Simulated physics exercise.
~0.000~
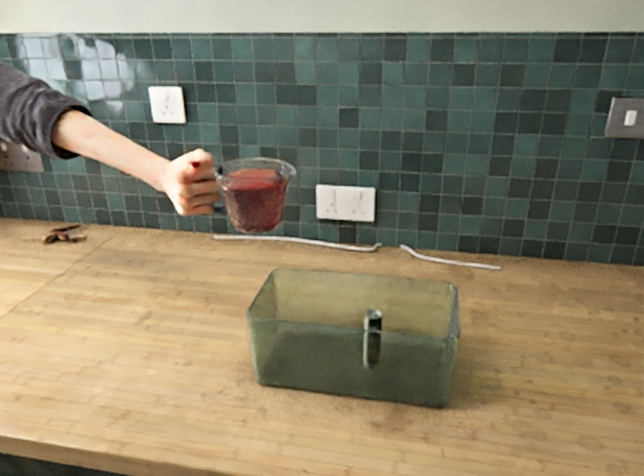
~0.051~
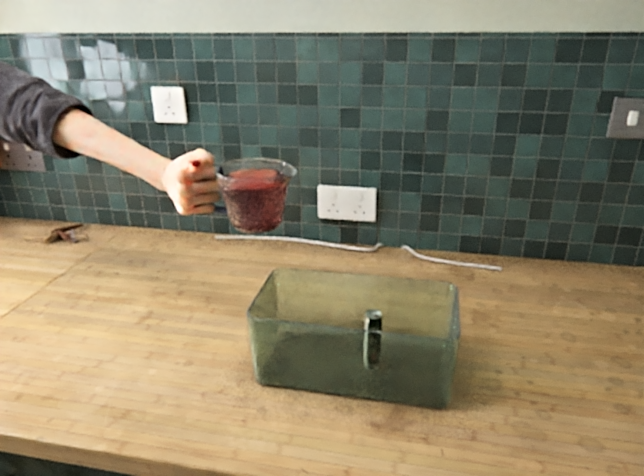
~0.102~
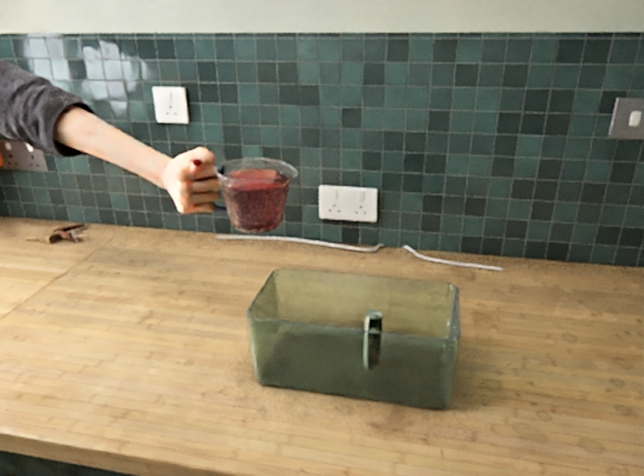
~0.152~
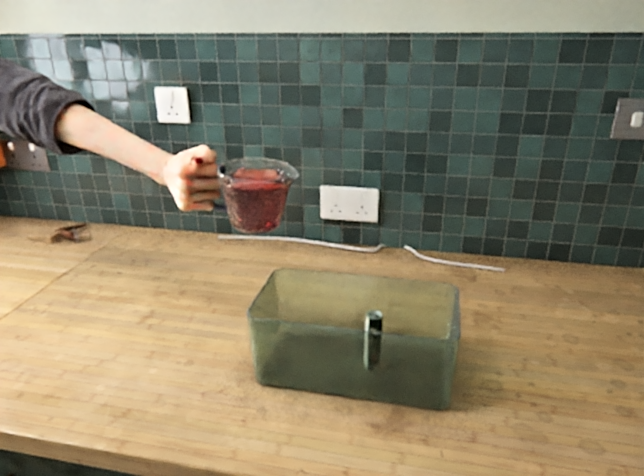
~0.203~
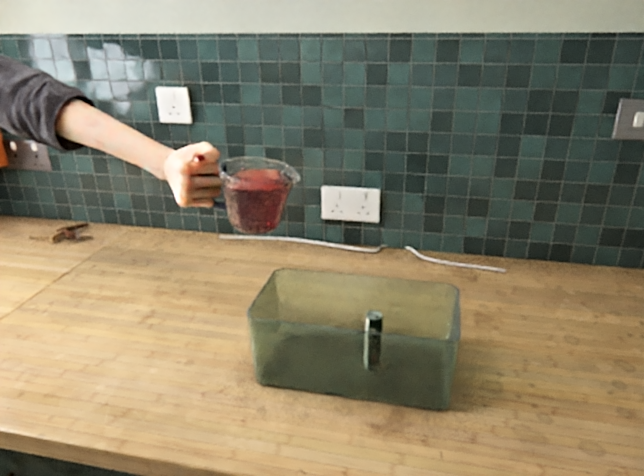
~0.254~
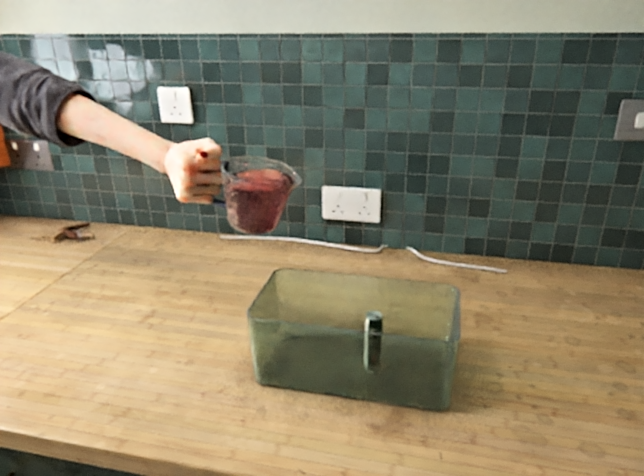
At the start, a hand reaching in from the left holds a clear jug of red liquid level above and behind an empty greenish basin with a small upright object inside, on a wooden counter. The jug then slowly tilts slightly to the right, while the basin stays still.
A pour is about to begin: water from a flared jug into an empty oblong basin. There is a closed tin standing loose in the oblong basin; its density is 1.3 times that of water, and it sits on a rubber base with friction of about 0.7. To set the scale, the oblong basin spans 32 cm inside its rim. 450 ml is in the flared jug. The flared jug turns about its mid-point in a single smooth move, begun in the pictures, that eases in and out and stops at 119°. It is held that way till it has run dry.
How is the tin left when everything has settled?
I reckon it can hold on.
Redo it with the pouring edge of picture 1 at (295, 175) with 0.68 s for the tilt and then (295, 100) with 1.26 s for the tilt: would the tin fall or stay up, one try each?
Run one: It does not tip. Run two: It tumbles.
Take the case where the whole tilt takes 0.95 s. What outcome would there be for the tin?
Holds steady.
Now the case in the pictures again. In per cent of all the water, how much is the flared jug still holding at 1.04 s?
Close to 3 percent of the total.
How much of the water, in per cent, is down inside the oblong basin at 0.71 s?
I reckon close to 14 percent of it.
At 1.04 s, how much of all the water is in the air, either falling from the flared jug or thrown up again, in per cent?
About 9 per cent.
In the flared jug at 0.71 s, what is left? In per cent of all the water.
I'd put it near 58 percent.
After 0.71 s the tilt is 71° and 58 per cent is still to pour; the tin stands where it began.
After 1.04 s the tilt is 110° and 3 per cent is still to pour; the tin stands where it began.
After 1.38 s the tilt is 119° and 0 per cent is still to pour; the tin stands where it began.
After 1.76 s the tilt is 119° and 0 per cent is still to pour; the tin stands where it began.
In the end the tin stands where it began.
